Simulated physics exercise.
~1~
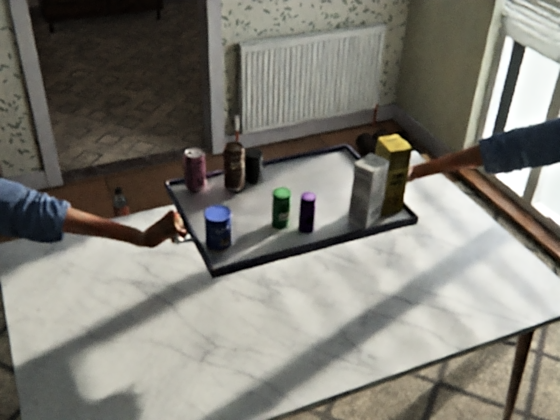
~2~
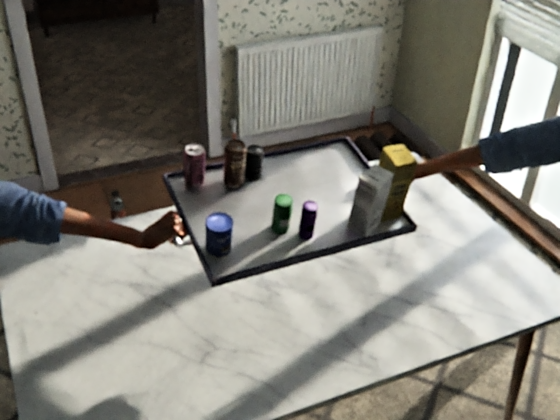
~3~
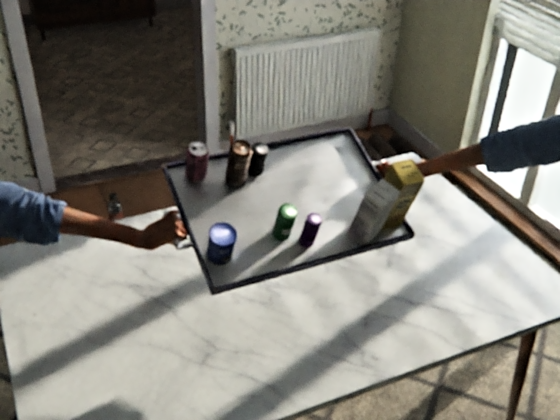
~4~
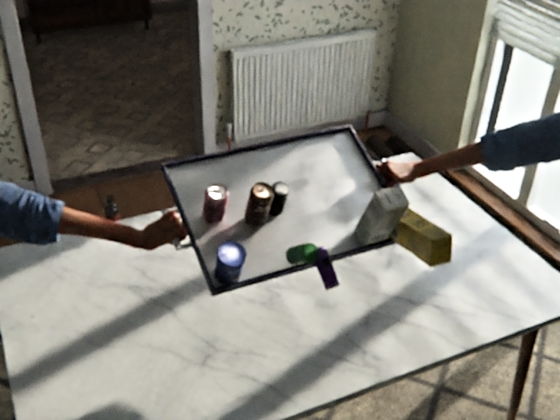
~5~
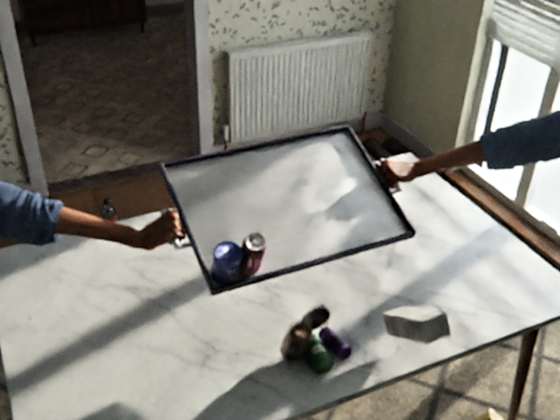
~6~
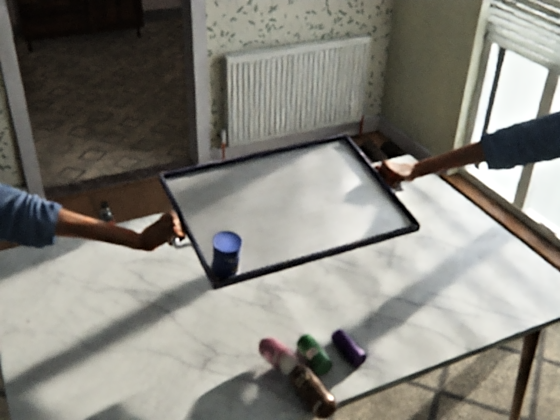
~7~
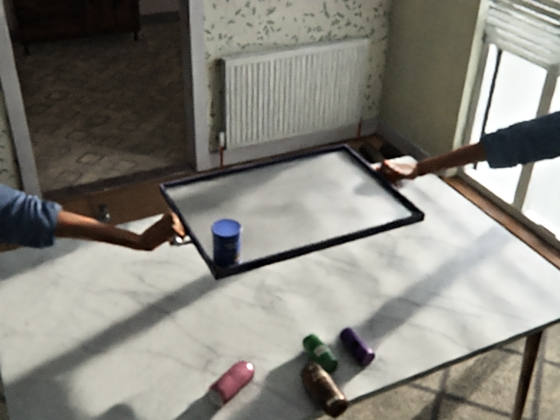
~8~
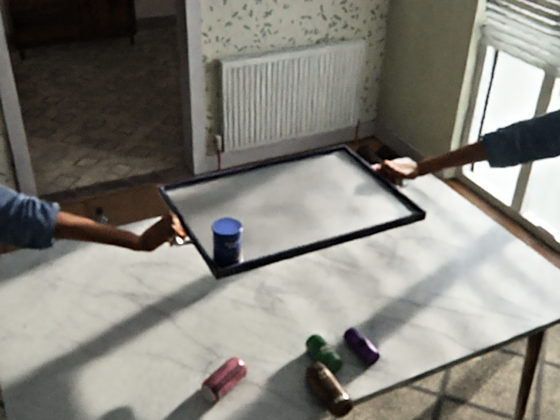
We see two hands tilt a tray of cans, shakers and cartons toward the near side above a marble table; the items slide and tumble off the near edge, then the hands level the tray with only the blue tin standing on it.
